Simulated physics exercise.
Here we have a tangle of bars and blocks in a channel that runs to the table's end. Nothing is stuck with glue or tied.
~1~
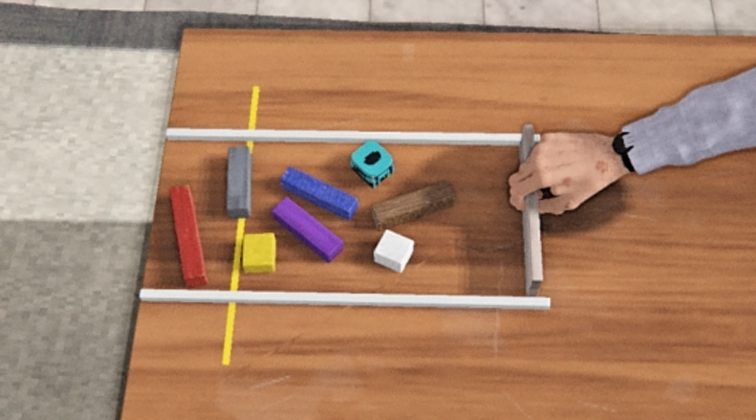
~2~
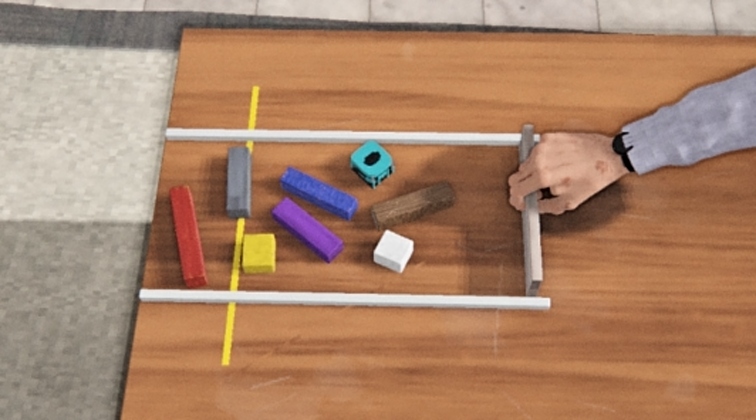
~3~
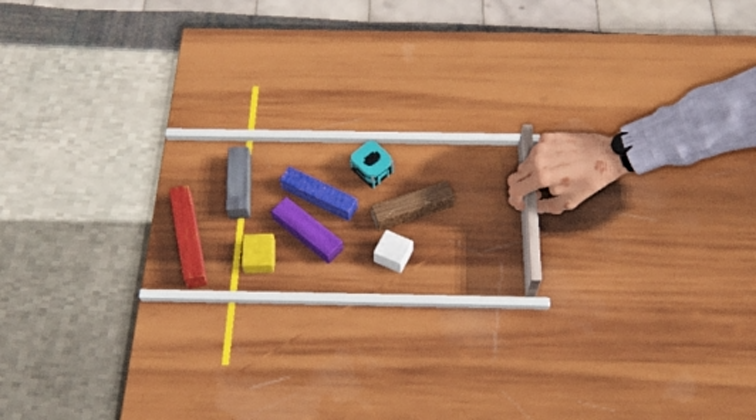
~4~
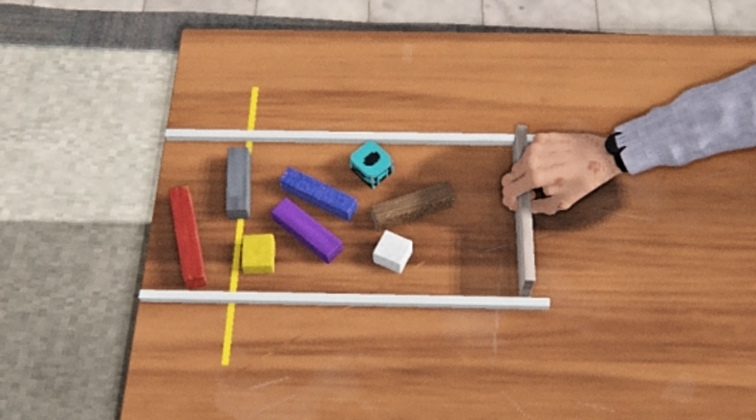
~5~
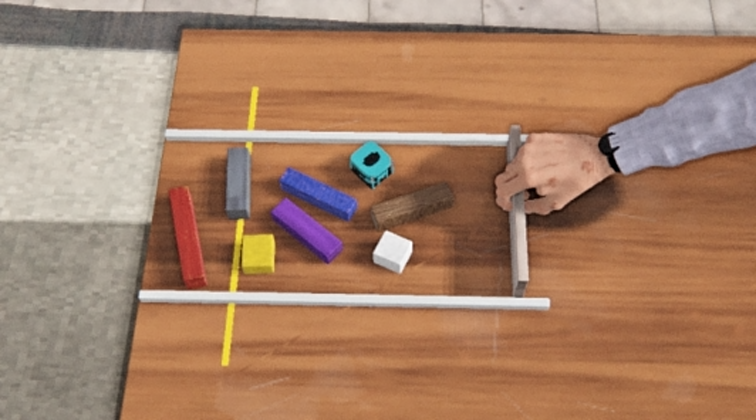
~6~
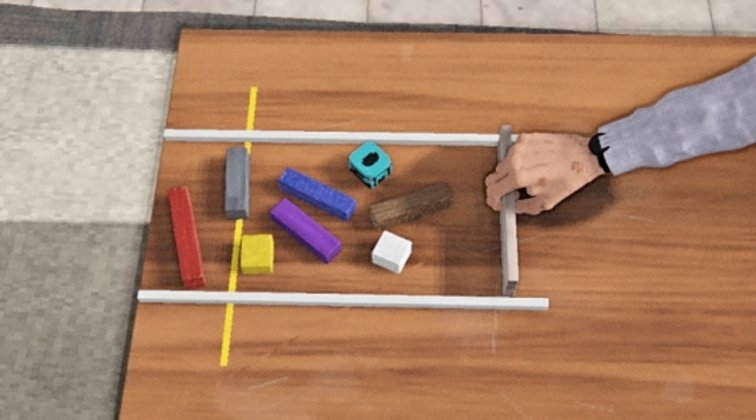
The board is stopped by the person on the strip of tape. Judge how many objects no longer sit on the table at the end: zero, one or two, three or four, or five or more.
You'd see one or two pieces leave the end and fall.
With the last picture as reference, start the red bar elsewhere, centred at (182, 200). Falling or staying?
It simply slips off.
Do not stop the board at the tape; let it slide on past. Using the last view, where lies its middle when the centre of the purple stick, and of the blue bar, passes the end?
Purple stick: (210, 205); blue bar: (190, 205).
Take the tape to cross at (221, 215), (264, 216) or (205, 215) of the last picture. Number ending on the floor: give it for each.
It would be 2, then 0, then 4.
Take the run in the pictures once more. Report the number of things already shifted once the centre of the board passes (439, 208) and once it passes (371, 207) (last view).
Tally: 1; 5.
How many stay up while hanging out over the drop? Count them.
So the number is 1.
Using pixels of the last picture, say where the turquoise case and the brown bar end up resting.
I'd say approximately (231, 153) and then (212, 220).
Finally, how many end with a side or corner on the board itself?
It touches 3.
Soon after, none off yet; red bar at rest near (186, 237); grey stick at rest near (238, 183); yellow block at rest near (257, 254).
After that, none off yet; red bar at rest near (186, 237); grey stick moving near (232, 183); yellow block displaced about its own width near (222, 251).
In the end, the number that fall off is one or two; gone, red bar.
